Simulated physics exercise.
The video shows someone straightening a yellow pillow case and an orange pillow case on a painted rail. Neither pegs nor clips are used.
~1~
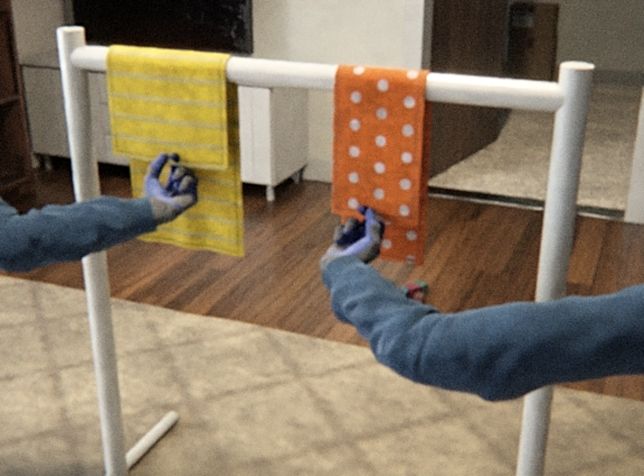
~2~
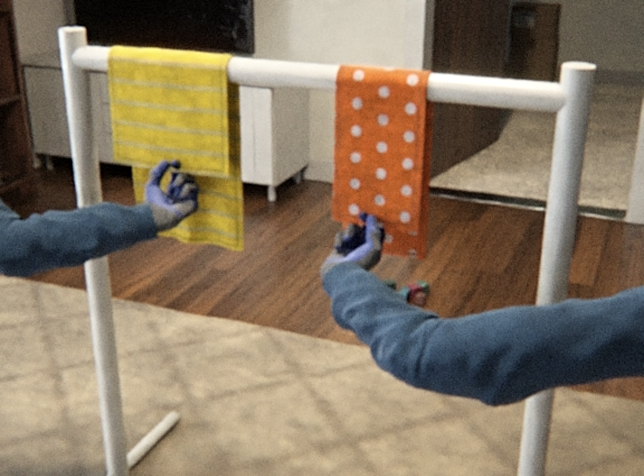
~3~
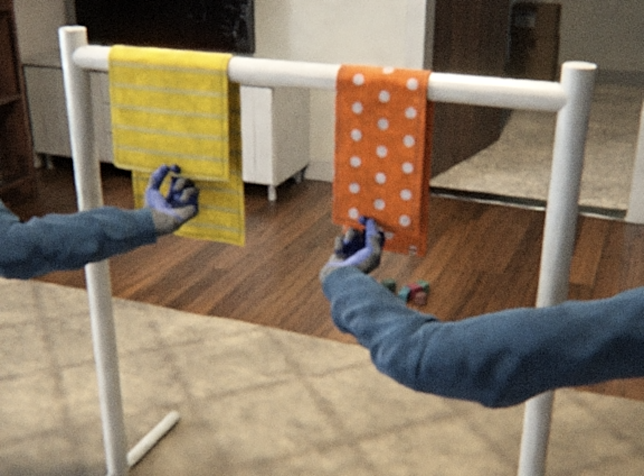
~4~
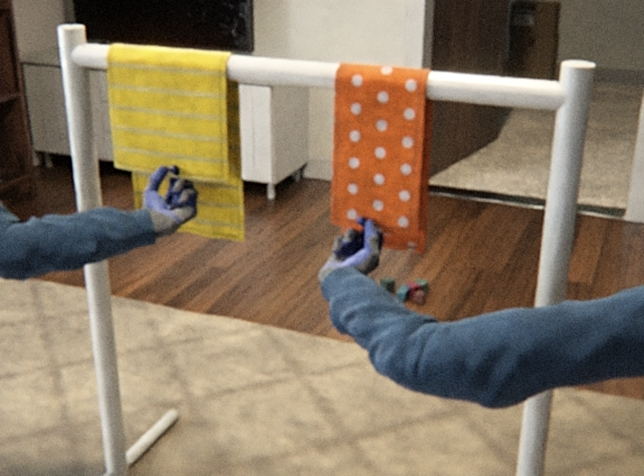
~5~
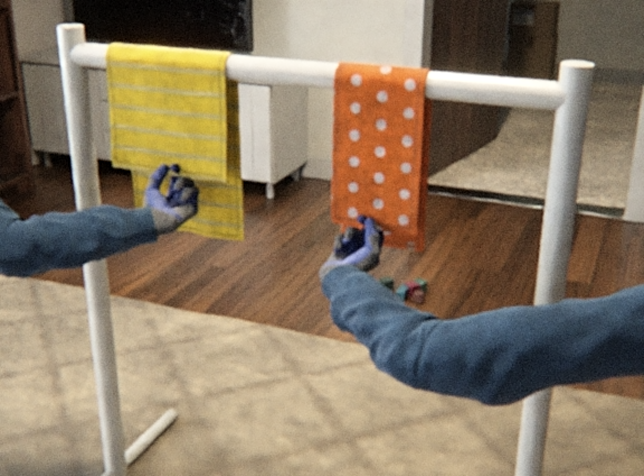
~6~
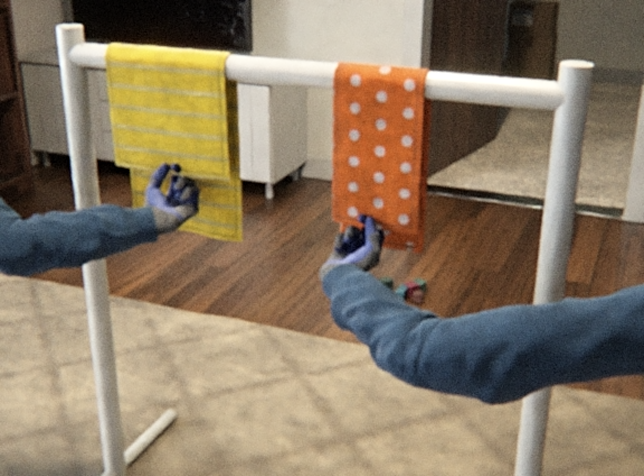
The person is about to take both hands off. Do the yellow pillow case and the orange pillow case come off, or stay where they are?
Result: The yellow pillow case stays where it is, the orange pillow case stays where it is.
Then, 0.46 s later than the last view, yellow pillow case at rest on the rail; orange pillow case at rest on the rail.
Finally, yellow pillow case at rest on the rail; orange pillow case at rest on the rail. The yellow pillow case keeps its place and the orange pillow case stays on.
